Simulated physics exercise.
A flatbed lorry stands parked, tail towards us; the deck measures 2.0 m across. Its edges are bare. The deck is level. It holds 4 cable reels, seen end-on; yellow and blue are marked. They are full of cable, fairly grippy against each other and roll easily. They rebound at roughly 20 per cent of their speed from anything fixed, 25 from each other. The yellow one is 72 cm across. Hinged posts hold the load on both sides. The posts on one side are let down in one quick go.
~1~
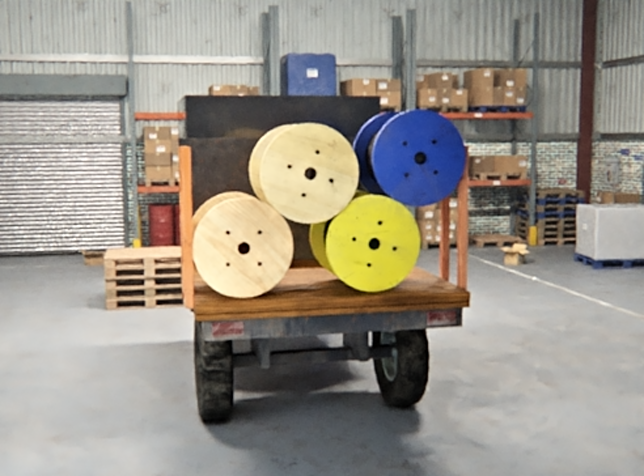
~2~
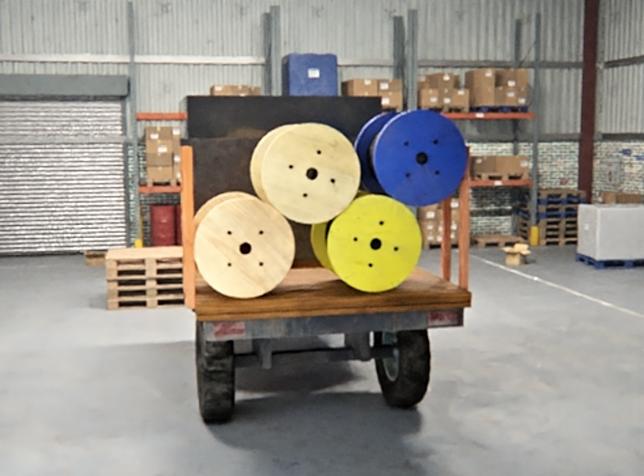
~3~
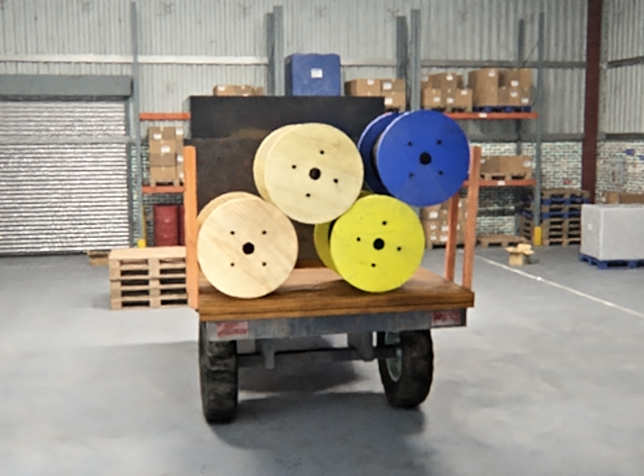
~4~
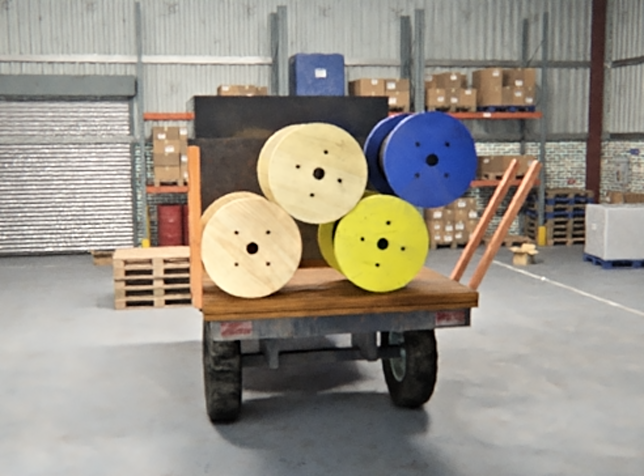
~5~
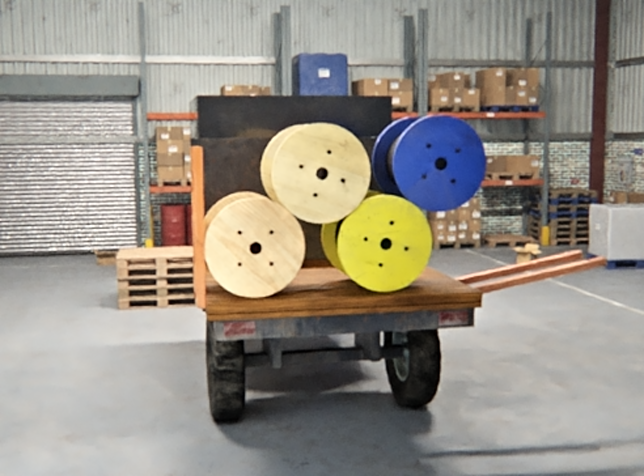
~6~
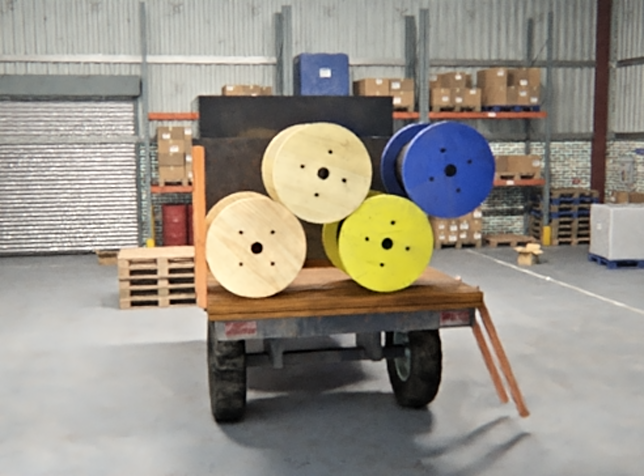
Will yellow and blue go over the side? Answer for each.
The yellow reel remains on the deck, the blue ends on the ground.
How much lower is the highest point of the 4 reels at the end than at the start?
Roughly 10 cm.
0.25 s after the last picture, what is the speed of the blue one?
Near 3.0 m/s.
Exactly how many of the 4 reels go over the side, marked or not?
The count is 1.
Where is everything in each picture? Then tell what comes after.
The first frame shows yellow (375, 244), blue (420, 158); sides still shut; the deck is level; 2 of the 4 make up the bottom layer.
The second frame shows yellow (376, 244), blue (421, 158); sides still shut.
The third frame shows yellow (379, 244), blue (425, 159); right posts out by 5°, tip at (468, 150).
The fourth frame shows yellow (383, 244), blue (432, 160); right posts out by 30°, tip at (526, 166).
The fifth frame shows yellow (387, 244), blue (441, 164); right posts out by 80°, tip at (589, 259).
The sixth frame shows yellow (388, 244), blue (450, 171); right posts out by 155°, tip at (514, 405).
Another 0.2 s on from the last picture, yellow is on the deck, 70 cm from the right edge; blue is in the air, 5 cm from the right edge, rolling right; 0 off so far.
Another 0.4 s on from the last picture, blue is dropping off the right side; still the same for yellow; 1 off so far.
Another 0.4 s on from the last picture, blue is dropping off the right side; still the same for yellow; 1 off so far.
Another 0.6 s on from the last picture, blue is dropping off the right side; still the same for yellow; 1 off so far.
In the end (3.3 s after the last picture), yellow is on the deck, 70 cm from the right edge; blue is on the ground to the right; 1 off so far.
